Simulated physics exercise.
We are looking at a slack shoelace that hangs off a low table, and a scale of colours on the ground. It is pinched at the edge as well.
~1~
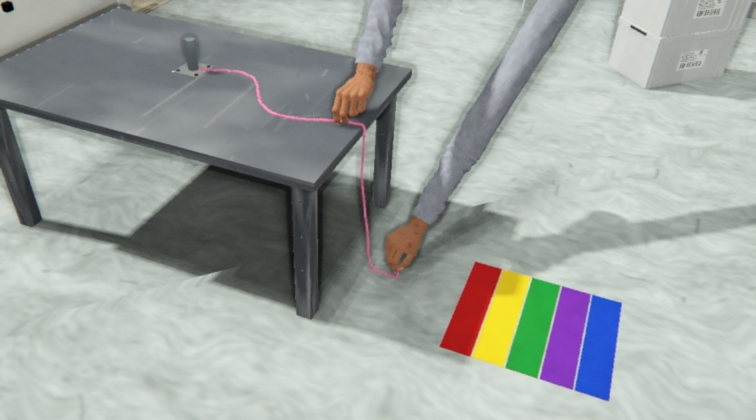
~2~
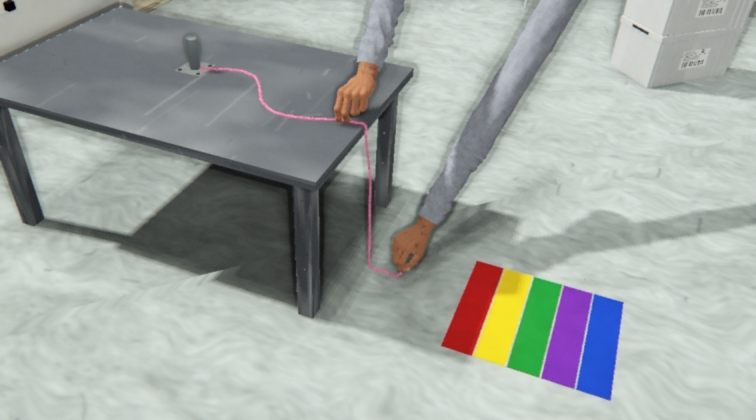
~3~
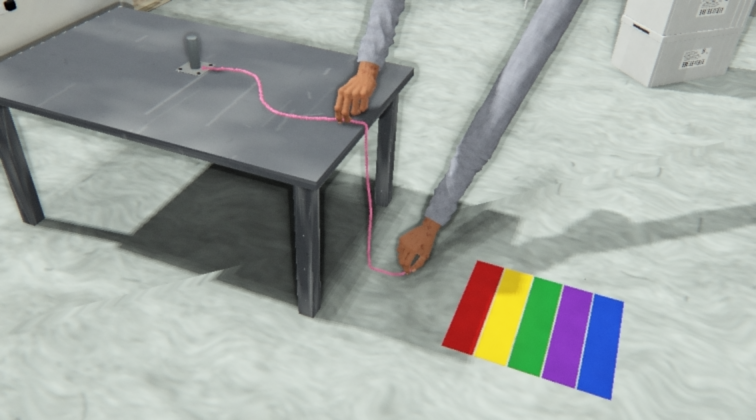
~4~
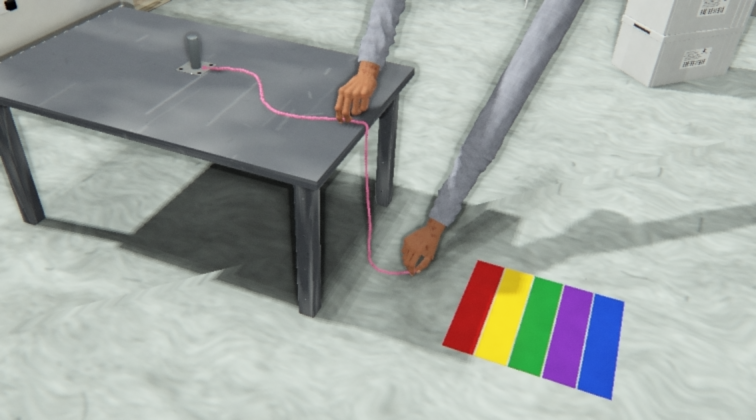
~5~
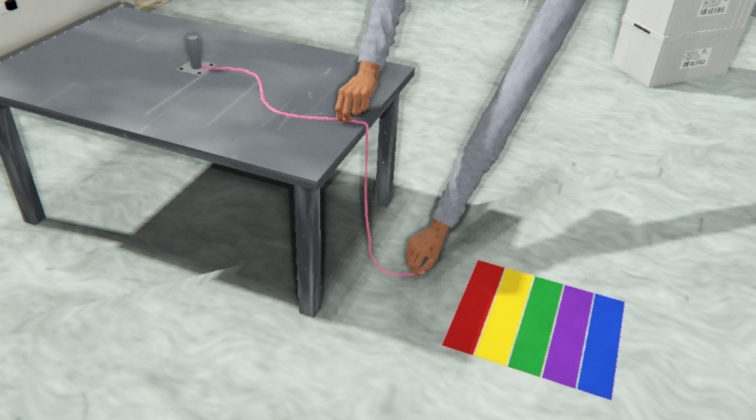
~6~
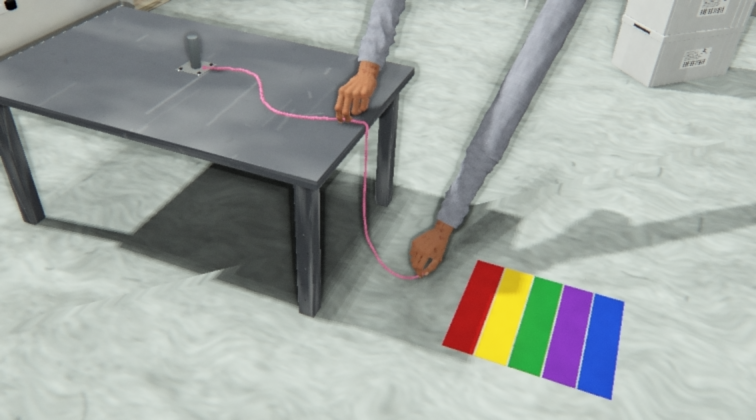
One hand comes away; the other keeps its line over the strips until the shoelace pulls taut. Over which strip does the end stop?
The end stops over the green strip.
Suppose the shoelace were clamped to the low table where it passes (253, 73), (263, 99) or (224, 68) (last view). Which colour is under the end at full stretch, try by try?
One after the other, green; yellow; green.
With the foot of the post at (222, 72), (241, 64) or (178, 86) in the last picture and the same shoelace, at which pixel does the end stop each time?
The places are (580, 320), (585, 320) and (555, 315).
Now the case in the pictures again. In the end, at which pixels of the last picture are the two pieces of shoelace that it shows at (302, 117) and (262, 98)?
About (341, 114), and the other about (291, 97).
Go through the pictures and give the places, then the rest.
End (398, 269); red (461, 334); yellow (494, 344); green (526, 355); purple (560, 365); blue (595, 376), in the first picture.
End (405, 269); shoelace through (232, 70) (260, 95) (306, 118) (366, 140) (370, 200) (369, 255), in the second picture.
End (410, 271), in the third picture.
End (415, 272); shoelace through (233, 70) (261, 94) (307, 118) (366, 140) (368, 198) (369, 254), in the fourth picture.
End (419, 273), in the fifth picture.
End (423, 274); shoelace through (233, 70) (261, 94) (307, 118) (366, 139) (364, 197) (375, 253), in the sixth picture.
Soon after, end near (480, 291); over red.
Then, end near (520, 303); over yellow.
At full stretch, end near (544, 310); over green. It gets as far as the green strip.
